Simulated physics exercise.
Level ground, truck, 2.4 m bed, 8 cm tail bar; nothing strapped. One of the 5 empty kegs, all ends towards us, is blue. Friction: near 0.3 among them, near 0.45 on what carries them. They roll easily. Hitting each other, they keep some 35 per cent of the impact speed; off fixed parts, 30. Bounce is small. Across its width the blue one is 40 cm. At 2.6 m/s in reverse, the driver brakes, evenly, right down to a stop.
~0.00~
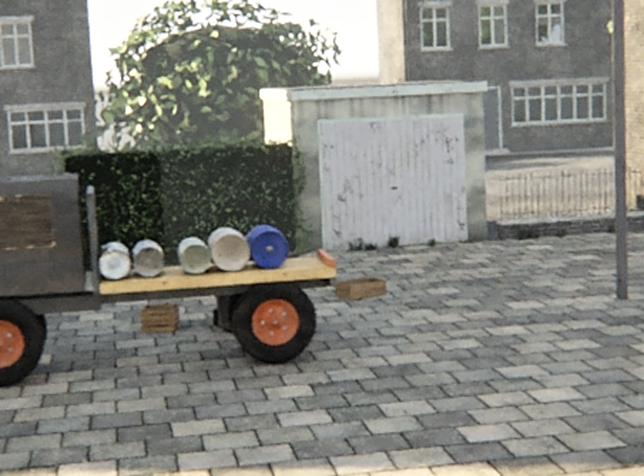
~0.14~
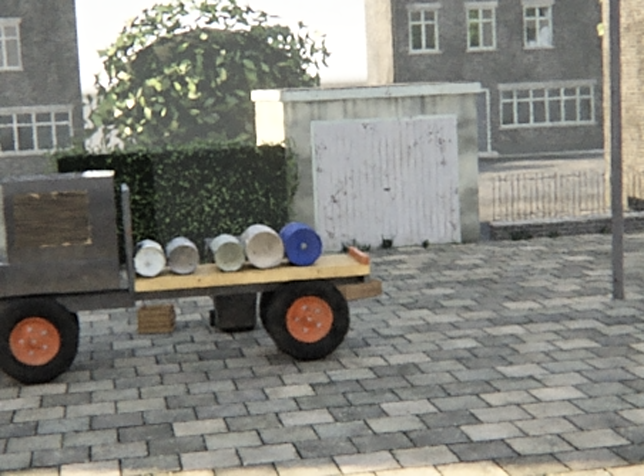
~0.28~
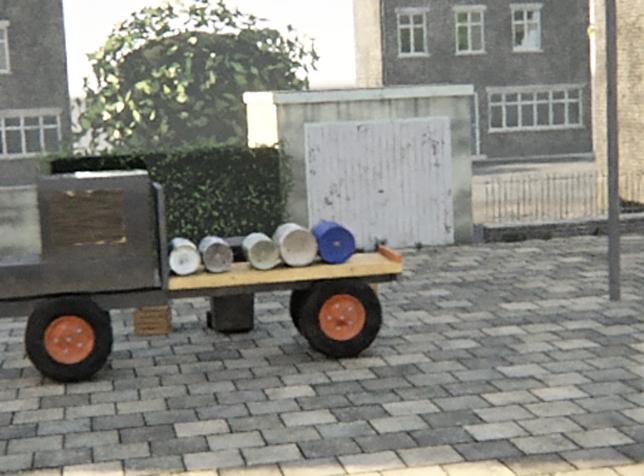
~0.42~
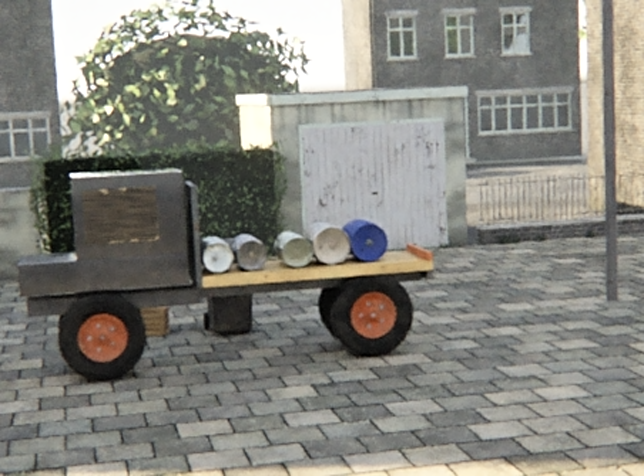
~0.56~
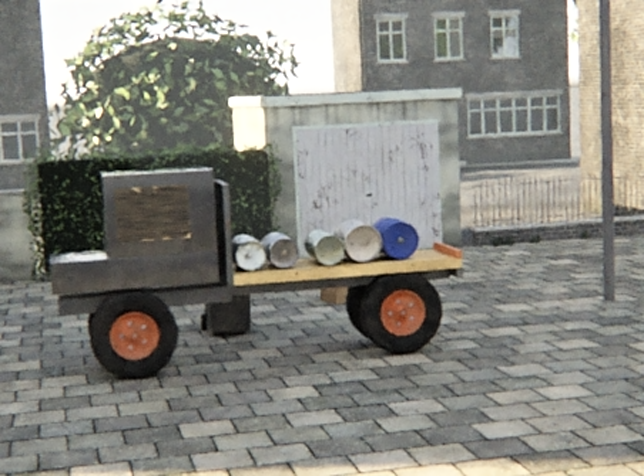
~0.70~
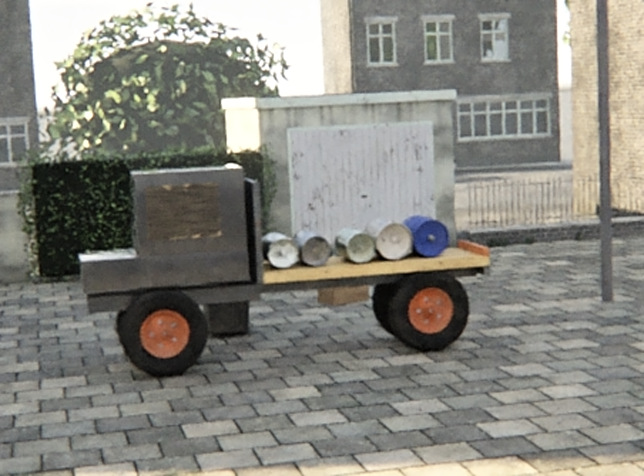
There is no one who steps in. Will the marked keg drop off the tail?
Blue: Kept on.
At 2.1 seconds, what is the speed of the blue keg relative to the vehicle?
I'd put it near 0.0 m/s.
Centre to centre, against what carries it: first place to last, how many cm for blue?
Blue ends up 40 from where it began.
By 2.1 s, blue is on the bed, 15 cm from the bar; 0 lost off the end.
Finally (3.9 s), blue is on the bed, 20 cm from the bar; 0 lost off the end.
